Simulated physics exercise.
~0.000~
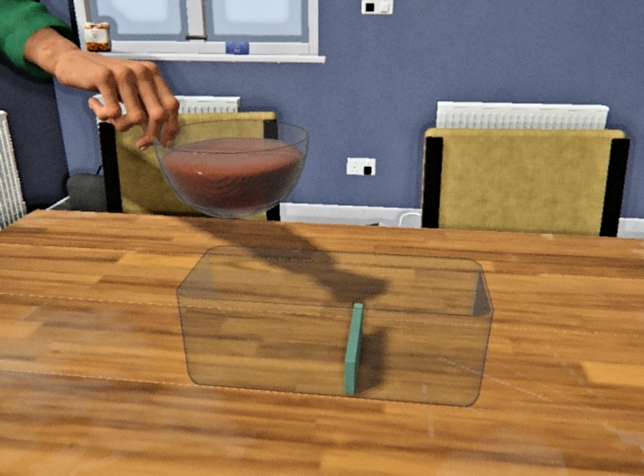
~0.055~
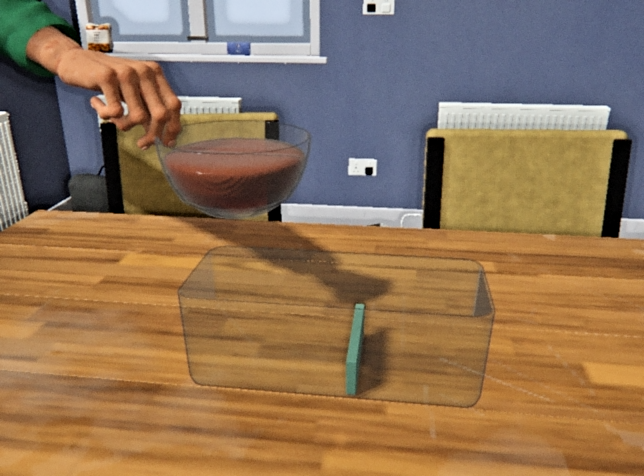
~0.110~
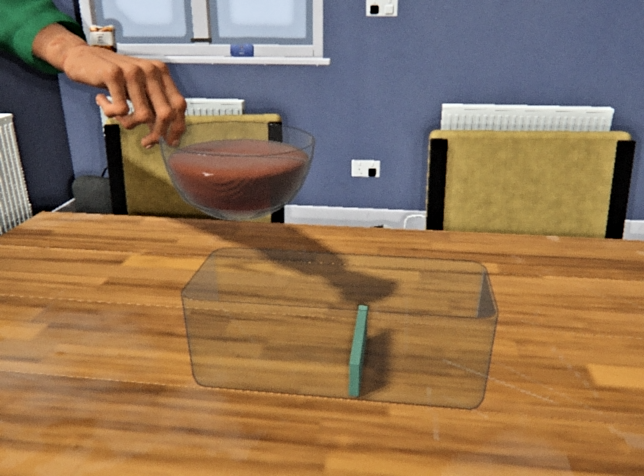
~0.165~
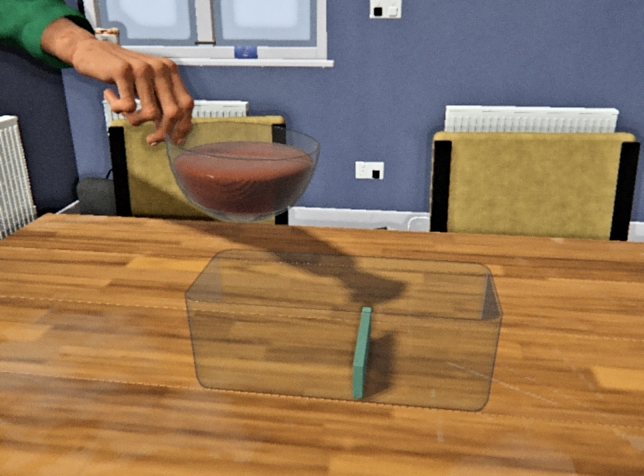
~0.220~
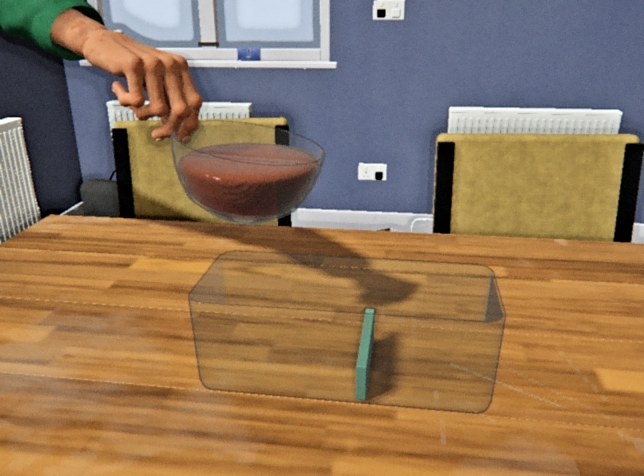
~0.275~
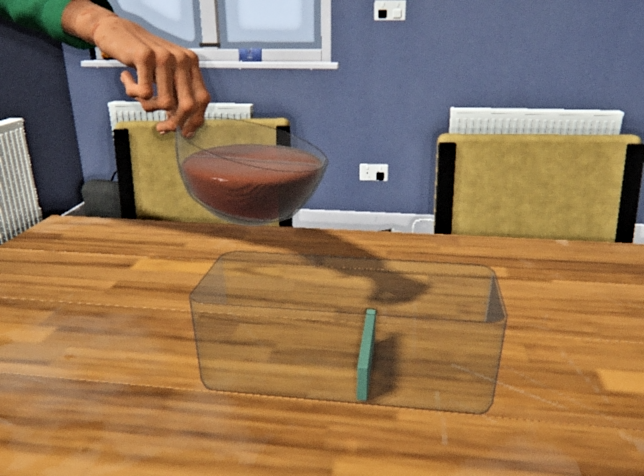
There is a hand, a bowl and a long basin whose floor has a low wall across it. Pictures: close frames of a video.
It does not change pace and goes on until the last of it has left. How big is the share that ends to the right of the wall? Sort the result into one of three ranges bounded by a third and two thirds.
It falls in the middle range, a third to two thirds.
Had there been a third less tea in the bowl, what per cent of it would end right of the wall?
Best guess: Around 30 %.
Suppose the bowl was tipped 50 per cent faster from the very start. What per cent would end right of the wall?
Something like 40 percent.
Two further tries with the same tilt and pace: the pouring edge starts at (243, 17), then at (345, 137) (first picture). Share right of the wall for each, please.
15 %, 80 %.
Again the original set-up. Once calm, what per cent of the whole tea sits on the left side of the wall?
That is roughly 45 percent of it.
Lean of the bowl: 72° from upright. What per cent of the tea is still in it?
It comes to 40 per cent or so.
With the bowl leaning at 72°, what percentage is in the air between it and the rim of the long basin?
Airborne share: Approx. 35 %.
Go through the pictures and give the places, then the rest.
The first picture shows tilt 0°; pouring edge (307, 139); surface from (168, 149) to (304, 154); the long basin's rim runs from (194, 270) to (486, 287); the wall's top is at (355, 331).
The second picture shows tilt 1°; pouring edge (309, 141); surface from (169, 149) to (306, 156).
The third picture shows tilt 3°; pouring edge (313, 145); surface from (174, 151) to (310, 159).
The fourth picture shows tilt 6°; pouring edge (318, 151); surface from (179, 152) to (315, 161).
The fifth picture shows tilt 10°; pouring edge (323, 158); surface from (184, 153) to (320, 163).
The sixth picture shows tilt 15°; pouring edge (326, 166); surface from (187, 155) to (324, 164).
A moment on, the bowl is tipped part way and 42 per cent is still to pour, 4 is left of the wall and 21 right of it.
Next, the bowl is tipped right over and 2 per cent is still to pour, 41 is left of the wall and 53 right of it.
Then the bowl is tipped right over and 0 per cent is still to pour, 46 is left of the wall and 53 right of it.
Later the bowl is tipped right over and 0 per cent is still to pour, 46 is left of the wall and 53 right of it.
Finally, 46 per cent lies left of the wall, 53 right of it and 1 outside.
